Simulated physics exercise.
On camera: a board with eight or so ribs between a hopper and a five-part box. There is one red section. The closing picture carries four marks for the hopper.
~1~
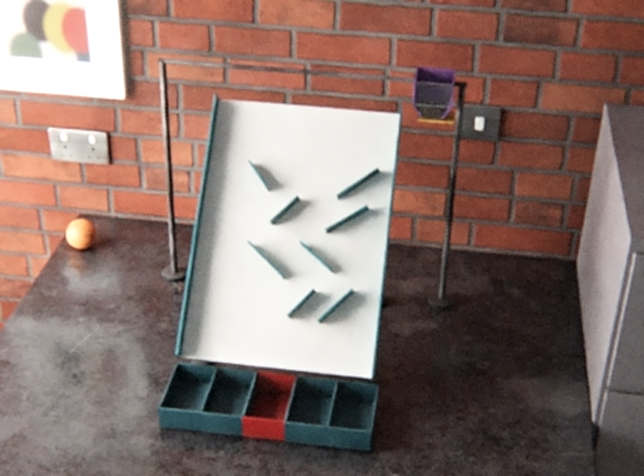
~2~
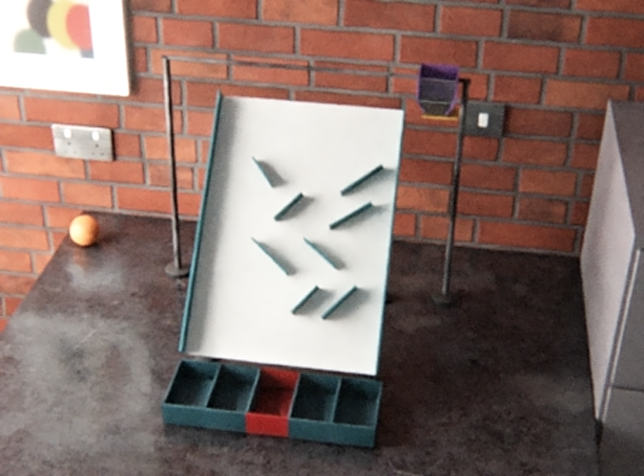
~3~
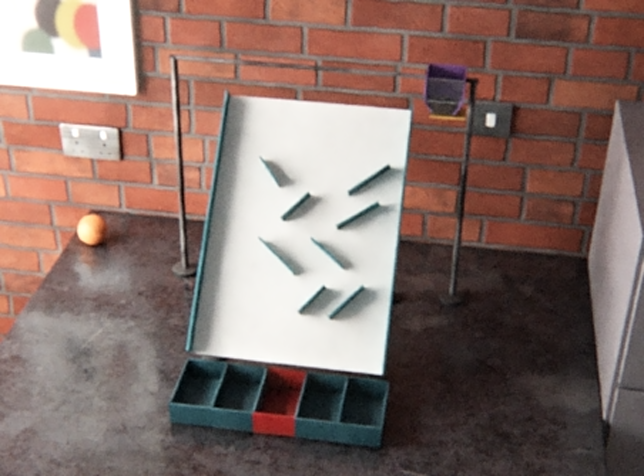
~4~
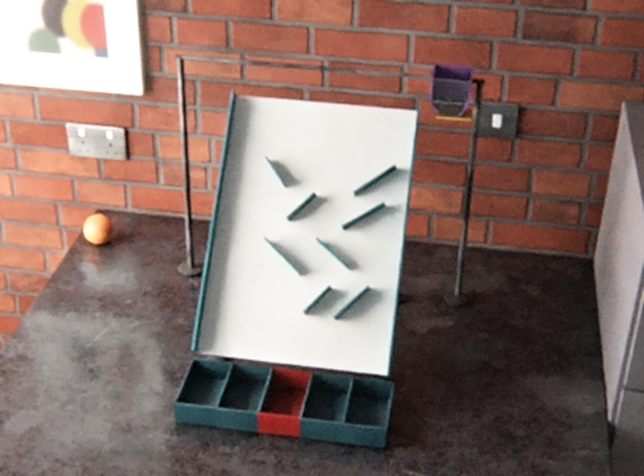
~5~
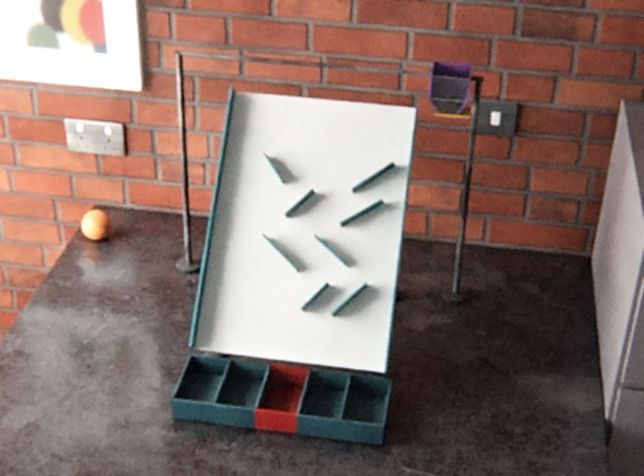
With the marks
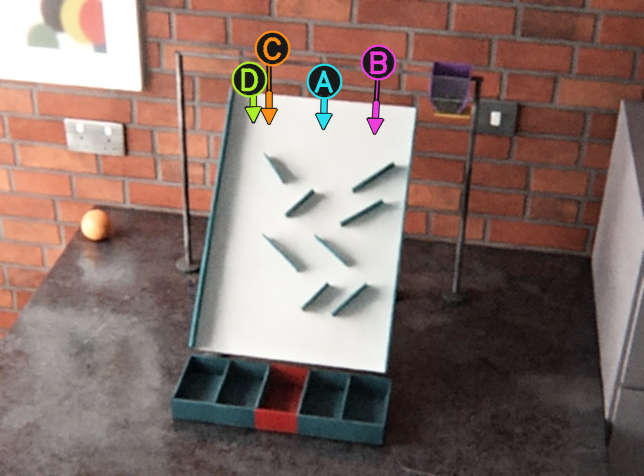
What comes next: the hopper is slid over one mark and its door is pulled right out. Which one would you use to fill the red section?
B works best here.
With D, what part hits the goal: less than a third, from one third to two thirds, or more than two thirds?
It is less than a third.
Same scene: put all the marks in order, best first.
Best to worst: B, A, C, D.
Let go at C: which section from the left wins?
It is the first one.
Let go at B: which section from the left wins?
The third.
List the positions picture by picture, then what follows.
Hopper (431, 108), allspice berries, door shut, in the first picture.
Ribs (252, 156) to (271, 184), (340, 192) to (382, 164), (273, 218) to (302, 192), in the second picture.
Ribs (336, 226) to (379, 202), (258, 237) to (293, 272), (311, 237) to (341, 265), in the third picture.
Ribs (303, 312) to (330, 285), (334, 317) to (369, 285), in the fourth picture.
Red section (276, 420), number 3 of 5 from the left, in the fifth picture.
On the marked copy, mark A meets the board at (323, 123); mark B meets the board at (374, 128); mark C meets the board at (269, 118); mark D meets the board at (253, 116).
For mark A, roughly half in the red section, roughly half in other sections, just a few outside the box.
For mark B, roughly two thirds in the red section, roughly a third in other sections, just a few outside the box.
For mark C, roughly a quarter in the red section, roughly two thirds in other sections, about a tenth outside the box.
For mark D, about a tenth in the red section, roughly two thirds in other sections, roughly a quarter outside the box.
